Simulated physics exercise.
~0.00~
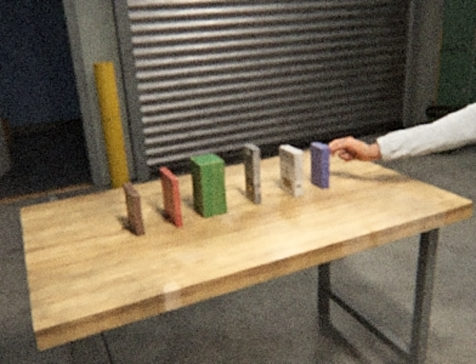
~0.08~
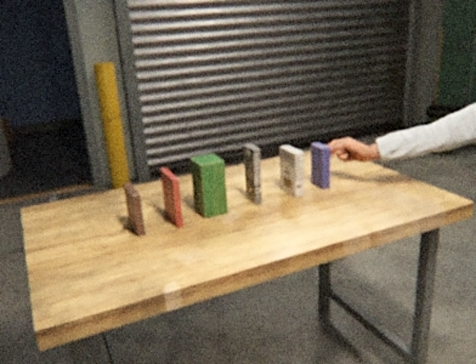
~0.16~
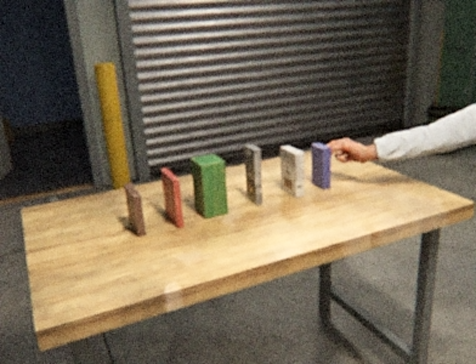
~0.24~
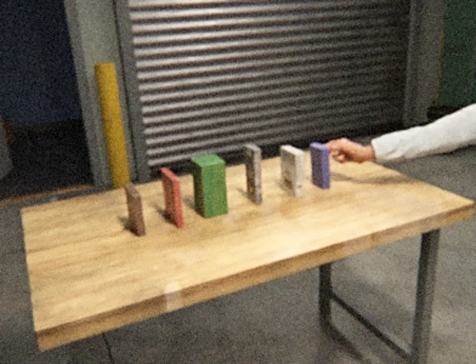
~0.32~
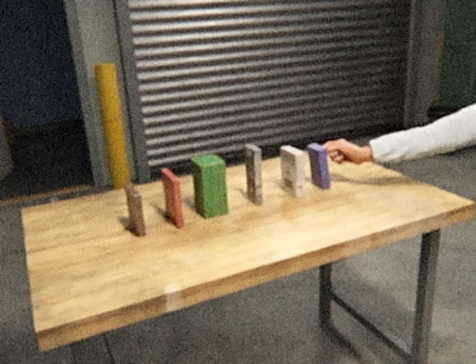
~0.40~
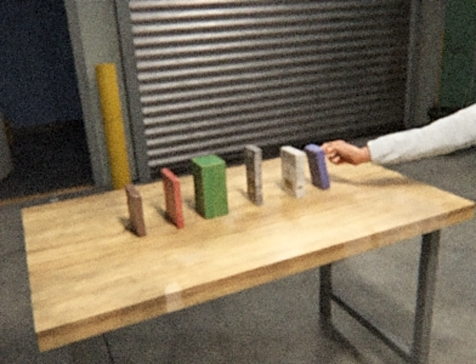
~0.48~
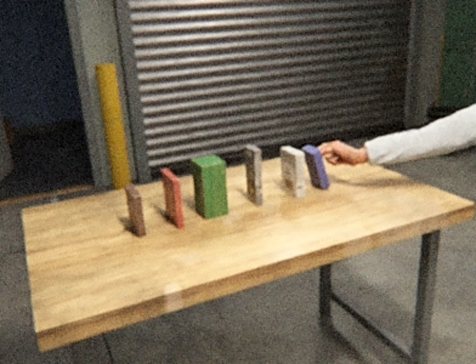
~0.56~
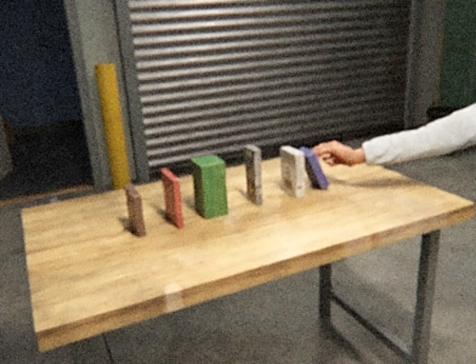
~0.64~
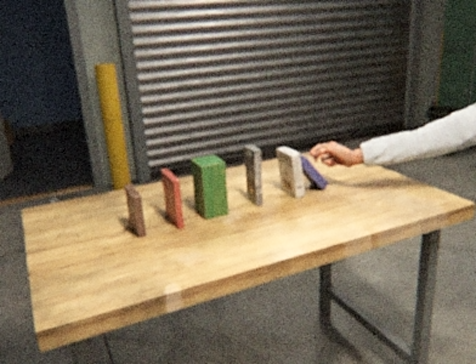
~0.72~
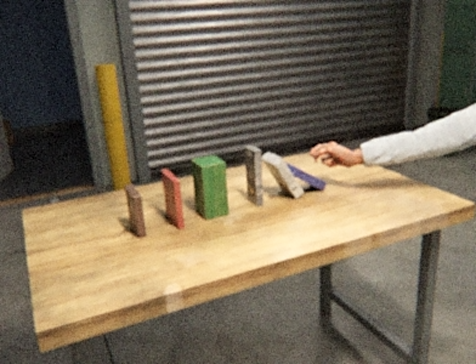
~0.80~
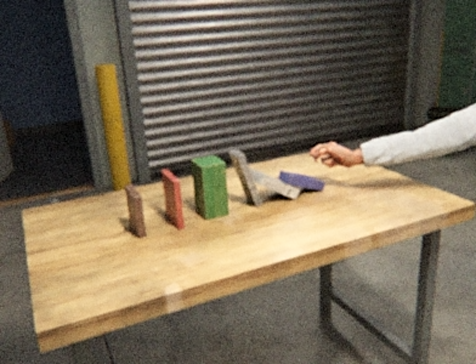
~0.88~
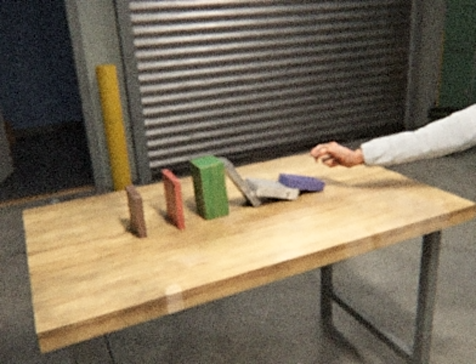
The video shows a hand tipping a blue block leftward from the end of a row on a wooden table; it knocks over a white packet, which topples a grey packet against the green block, while the green, red and brown pieces stay upright.
